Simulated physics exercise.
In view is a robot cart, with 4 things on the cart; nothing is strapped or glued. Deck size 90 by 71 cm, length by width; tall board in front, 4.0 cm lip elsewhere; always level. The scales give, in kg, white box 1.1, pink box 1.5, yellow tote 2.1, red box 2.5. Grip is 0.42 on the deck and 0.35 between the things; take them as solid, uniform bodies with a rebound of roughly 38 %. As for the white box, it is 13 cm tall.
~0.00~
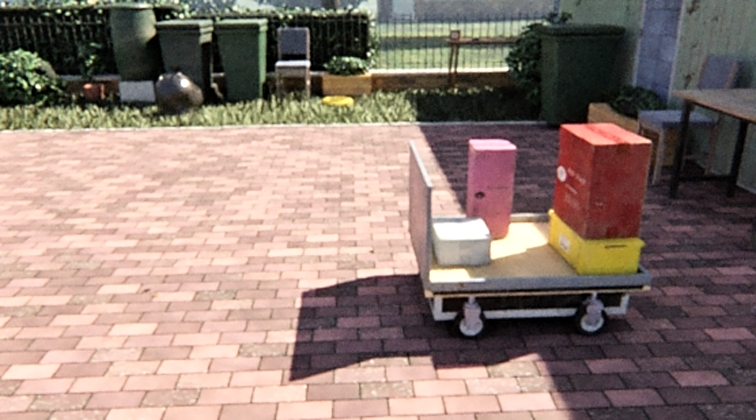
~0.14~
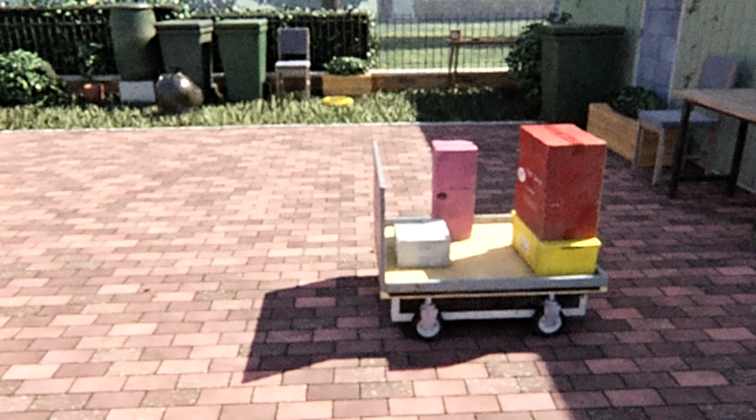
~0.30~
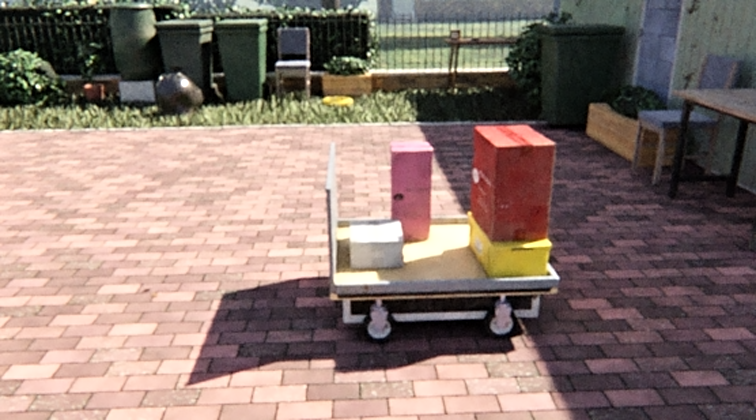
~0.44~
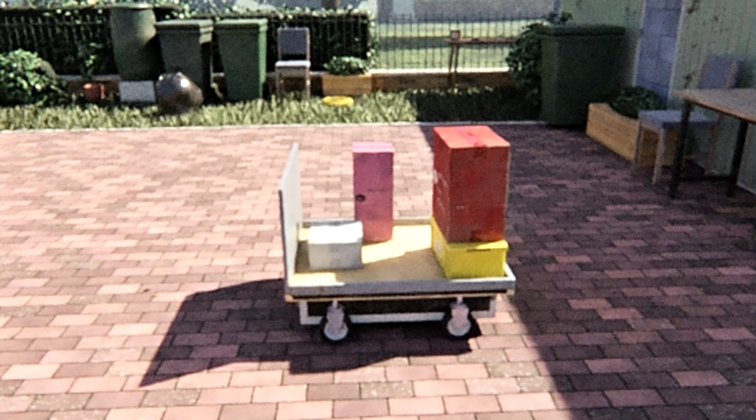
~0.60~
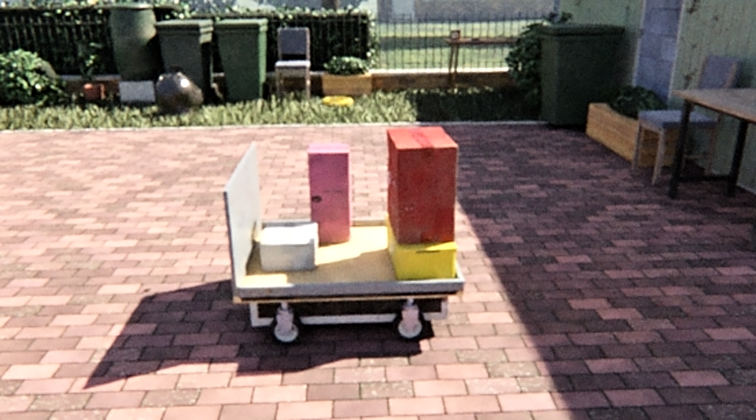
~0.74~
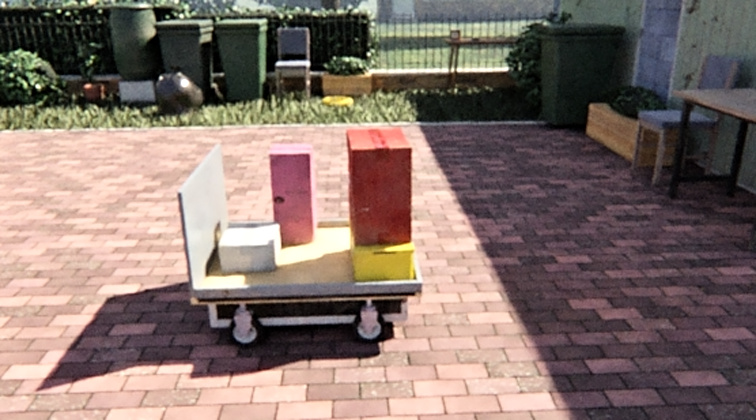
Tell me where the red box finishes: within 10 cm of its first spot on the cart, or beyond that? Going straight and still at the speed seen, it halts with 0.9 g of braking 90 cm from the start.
The red box finishes beyond that.
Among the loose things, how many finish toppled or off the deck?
Altogether, 1.
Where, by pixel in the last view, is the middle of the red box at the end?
At roughly (276, 226).
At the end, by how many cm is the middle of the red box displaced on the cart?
I'd put it at about 44 centimetres.
Around 0.84 s, cart has run 100 cm, stopped; red box shifted 6 cm near (356, 185); pink box shifted 5 cm; white box shifted 5 cm.
Around 1.24 s, cart has run 100 cm, stopped; red box at 15° to upright near (321, 186); pink box shifted 11 cm; yellow tote shifted 7 cm.
Around 1.74 s, cart has run 100 cm, stopped; red box at 55° to upright near (279, 219); pink box shifted 11 cm; yellow tote shifted 6 cm.
Finally (2.8 s), on their side or leaning hard on the cart, red box; not toppled but over 10 cm from the start, pink box; the other 2 still in place (within 10 cm). Final places as that camera would see them, red box near (276, 226).
